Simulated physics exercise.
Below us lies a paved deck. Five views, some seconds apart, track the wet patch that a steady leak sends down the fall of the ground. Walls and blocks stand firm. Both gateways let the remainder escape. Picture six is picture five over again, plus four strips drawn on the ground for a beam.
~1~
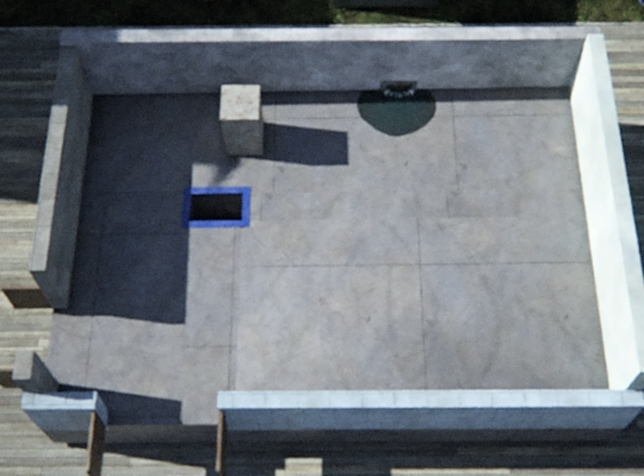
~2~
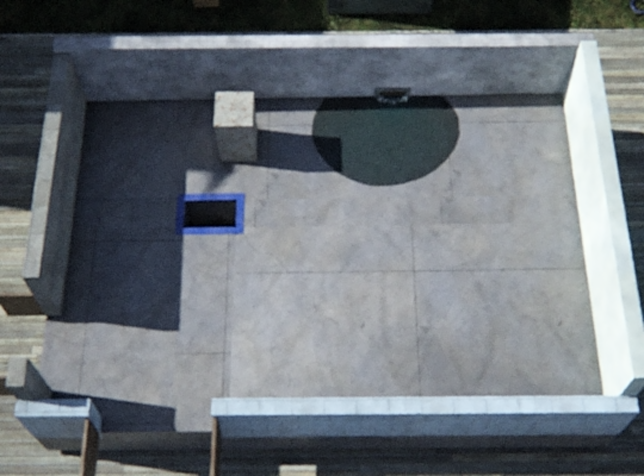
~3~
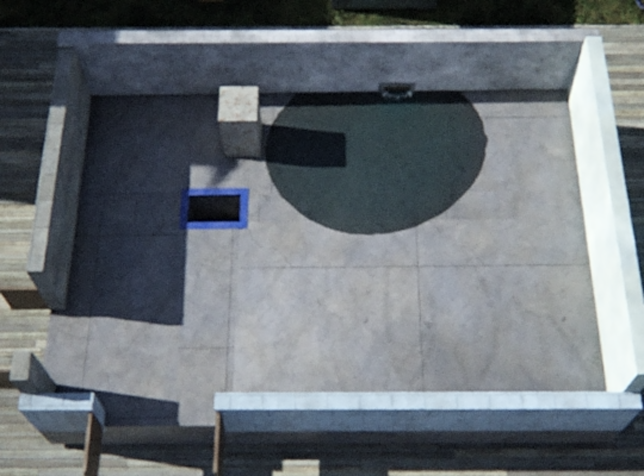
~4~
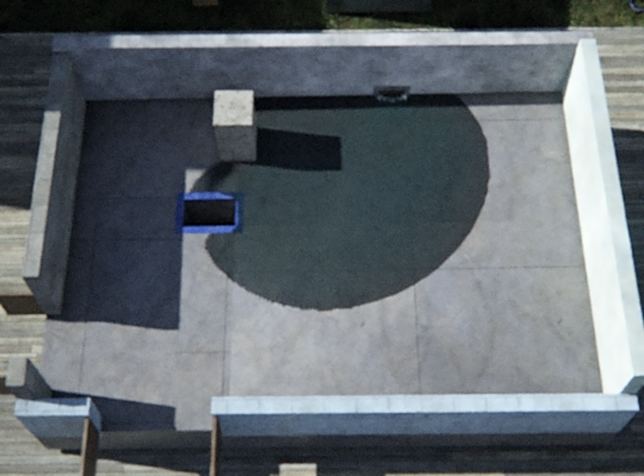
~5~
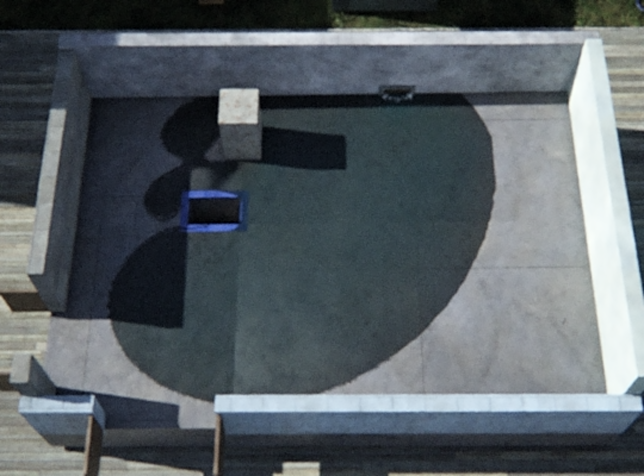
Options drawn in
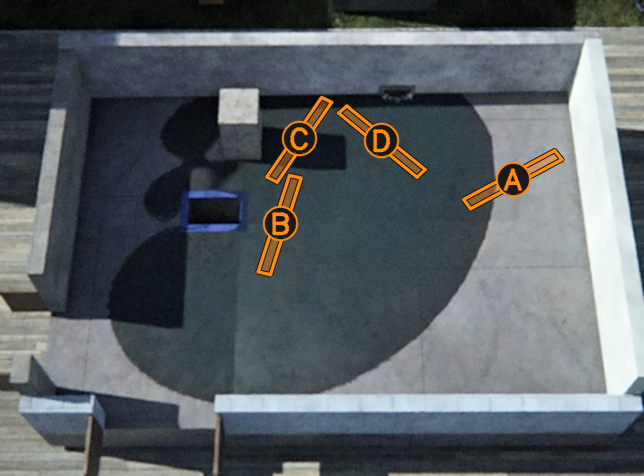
The clip opens on a walled paved deck seen from above, with a small dark wet patch beneath an outlet in the far wall. The patch widens into a broad rounded pool, reaches the blue-rimmed drain pit, then spreads around the square block and down toward the near wall.
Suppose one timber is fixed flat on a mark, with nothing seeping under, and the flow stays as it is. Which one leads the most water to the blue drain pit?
The best position is A.
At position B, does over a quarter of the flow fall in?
No, it does not.
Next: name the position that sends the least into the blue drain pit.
D.
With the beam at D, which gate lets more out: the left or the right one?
The left gate.
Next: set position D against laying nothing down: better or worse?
Position D is worse.
In orange, A from (467, 204) to (558, 155); B from (264, 273) to (295, 176); C from (271, 179) to (326, 99); D from (342, 109) to (421, 173).
Choosing A, about 21 % of the stream goes into the blue drain pit, about 79 % out by the gates.
Choosing B, about 14 % of the stream goes into the blue drain pit, about 86 % out by the gates.
Choosing C, about 12 % of the stream goes into the blue drain pit, about 88 % out by the gates.
Choosing D, about 8 % of the stream goes into the blue drain pit, about 92 % out by the gates.
